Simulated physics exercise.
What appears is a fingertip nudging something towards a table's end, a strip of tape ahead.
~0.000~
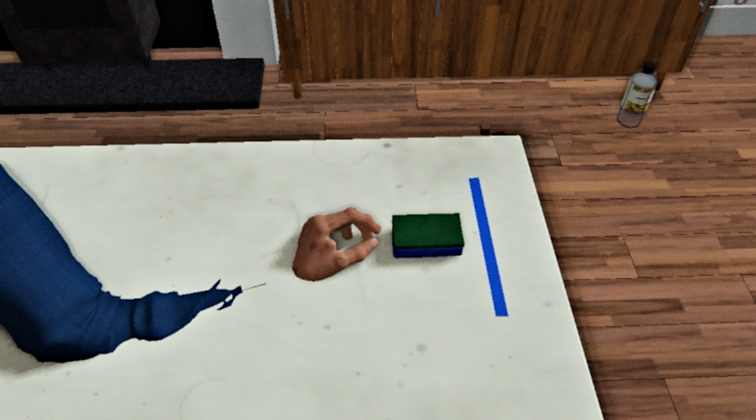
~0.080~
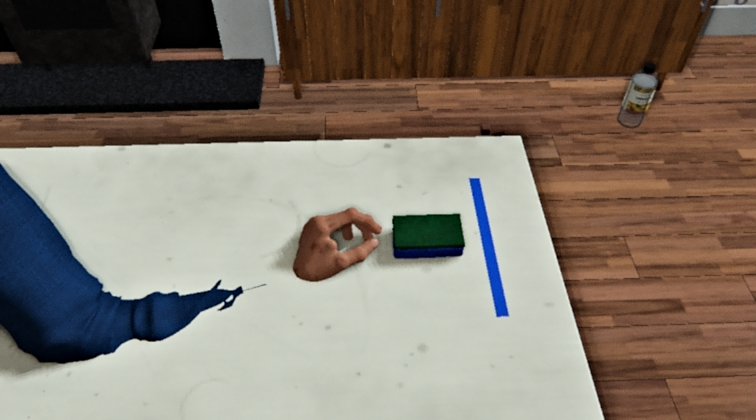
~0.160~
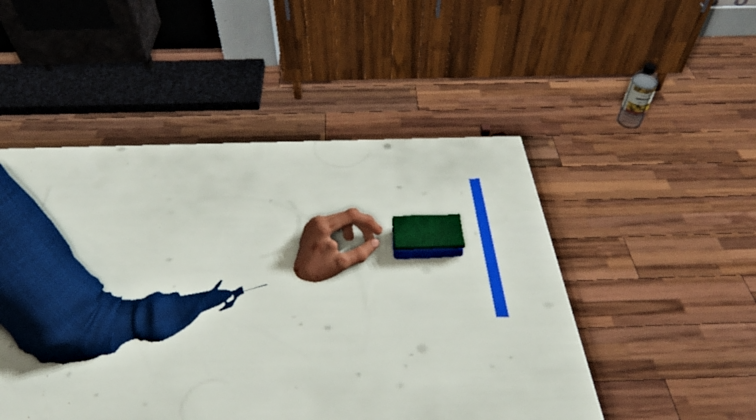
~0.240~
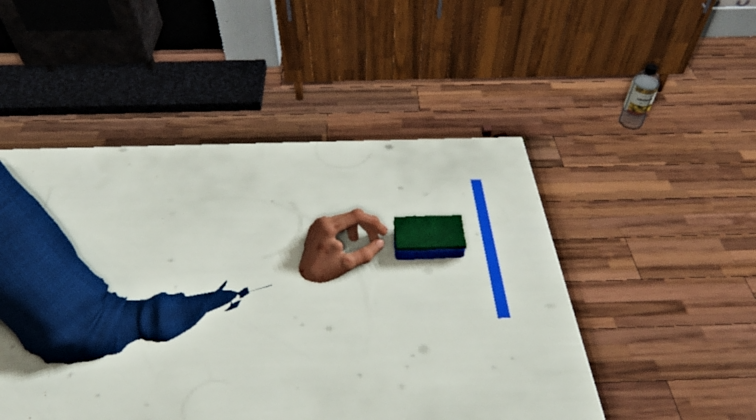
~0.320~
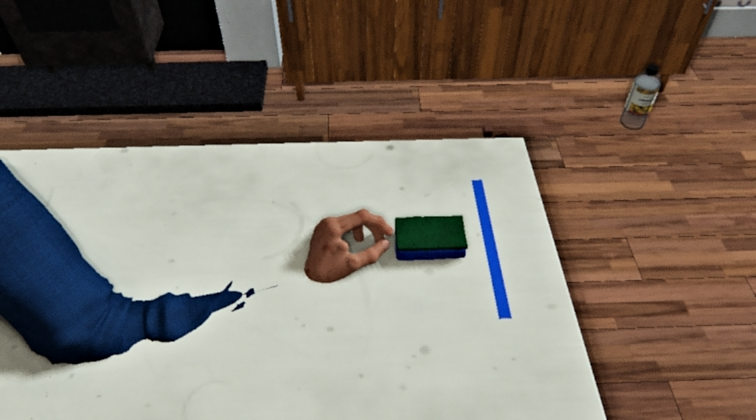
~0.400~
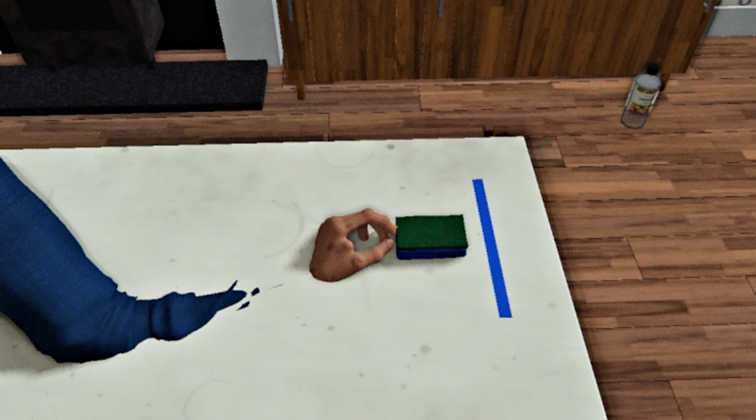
A pale tabletop stands on a wood-plank floor before brown cabinets, seen from above at an angle by a camera that shifts barely, if at all. A blue sleeve lies at left, apart from a bare curled hand near a green-topped, blue-bottomed sponge, with blue tape to its right and a bottle on the floor. The hand creeps slightly right towards the sponge, which hardly moves.
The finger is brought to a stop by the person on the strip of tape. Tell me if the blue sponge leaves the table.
I reckon it ends up on the table after all.
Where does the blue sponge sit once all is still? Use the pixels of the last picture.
Its middle settles near (533, 235) in the last picture.
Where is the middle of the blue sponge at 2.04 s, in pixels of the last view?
I'd look close to pixel (516, 235).
After 1.02 s, blue sponge moved a little near (461, 236).
After 1.52 s, blue sponge moved about its own width near (489, 235).
After 2.04 s, blue sponge moved about its own width near (516, 235).
At rest (3.2 s), the blue sponge remains on top, near (533, 235).
